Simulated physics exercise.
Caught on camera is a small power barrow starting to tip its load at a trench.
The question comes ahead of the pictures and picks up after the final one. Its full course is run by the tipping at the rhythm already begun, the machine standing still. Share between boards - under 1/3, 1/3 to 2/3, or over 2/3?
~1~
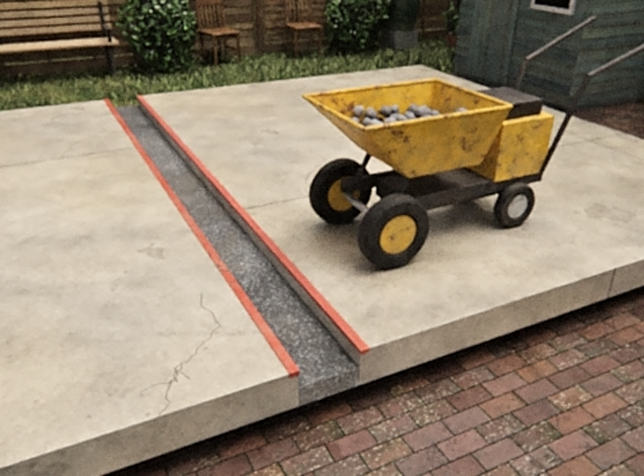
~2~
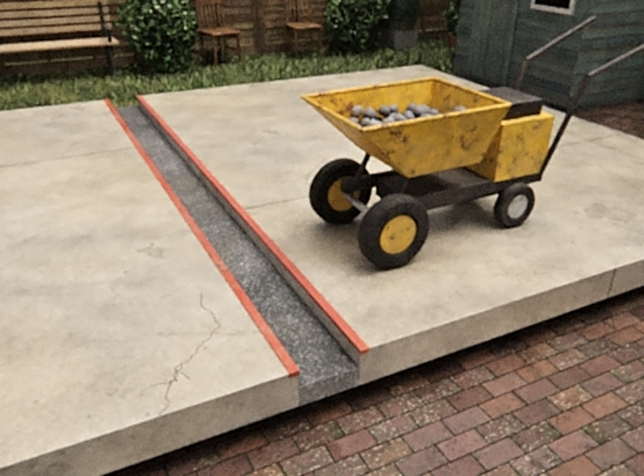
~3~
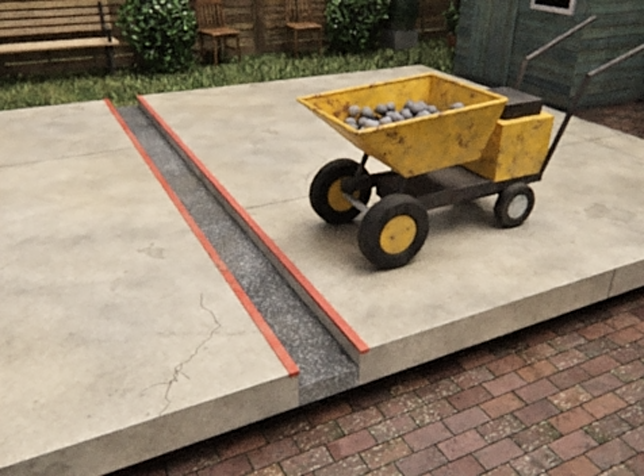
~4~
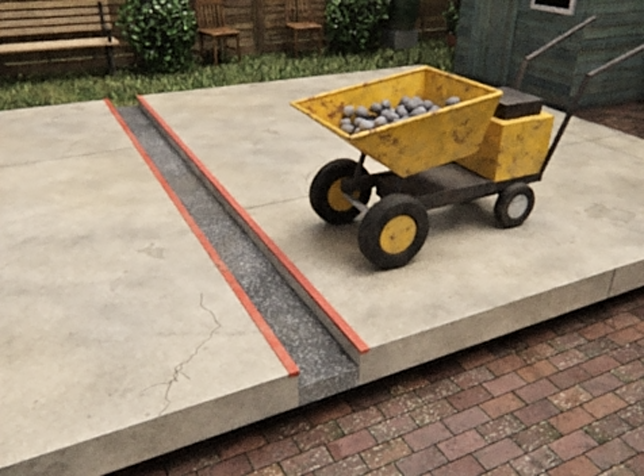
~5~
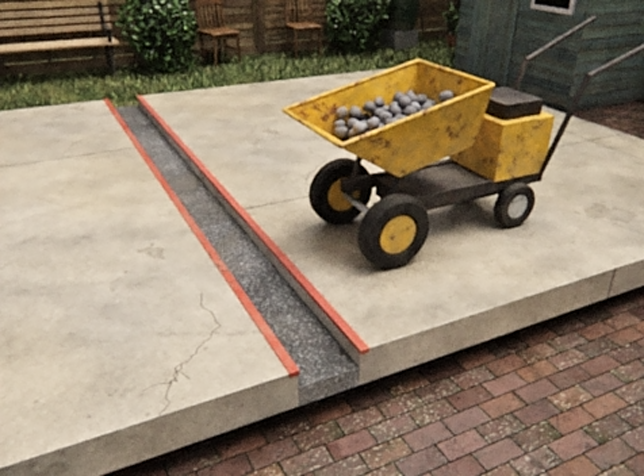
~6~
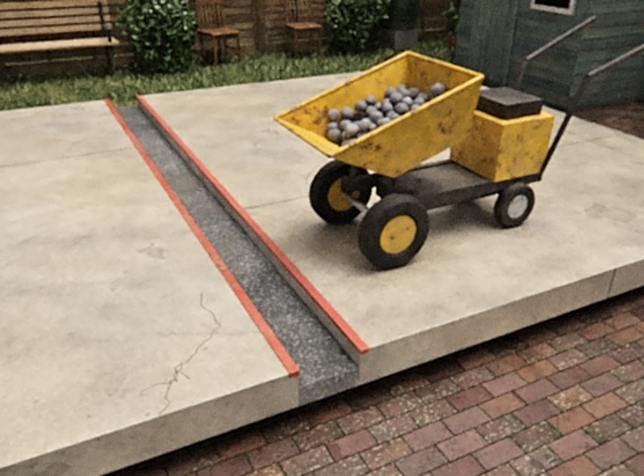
I expect the trench to receive a third to two thirds of the load.
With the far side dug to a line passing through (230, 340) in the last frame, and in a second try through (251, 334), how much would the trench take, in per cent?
Roughly 90 per cent, then roughly 70 per cent.
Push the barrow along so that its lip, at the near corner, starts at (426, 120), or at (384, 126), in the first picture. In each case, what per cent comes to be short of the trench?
First try: Some 20 %; second try: 0 %.
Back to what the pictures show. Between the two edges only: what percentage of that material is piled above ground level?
Estimate: Close to 25 in a hundred.
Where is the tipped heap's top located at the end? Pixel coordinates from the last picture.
The top settles at about (238, 261).
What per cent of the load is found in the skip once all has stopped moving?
Something like 5 in every hundred.
Just after the last frame, skip tipped steeply; every one in the skip.
A moment on, skip tipped right over; roughly two thirds in the skip; roughly a quarter in or heaped over the trench; about a tenth beyond it.
Further on, skip tipped right over; about a tenth in the skip; roughly half in or heaped over the trench; roughly half beyond it.
When it is over, skip tipped right over; about a tenth in the skip; roughly half in or heaped over the trench; roughly half beyond it.
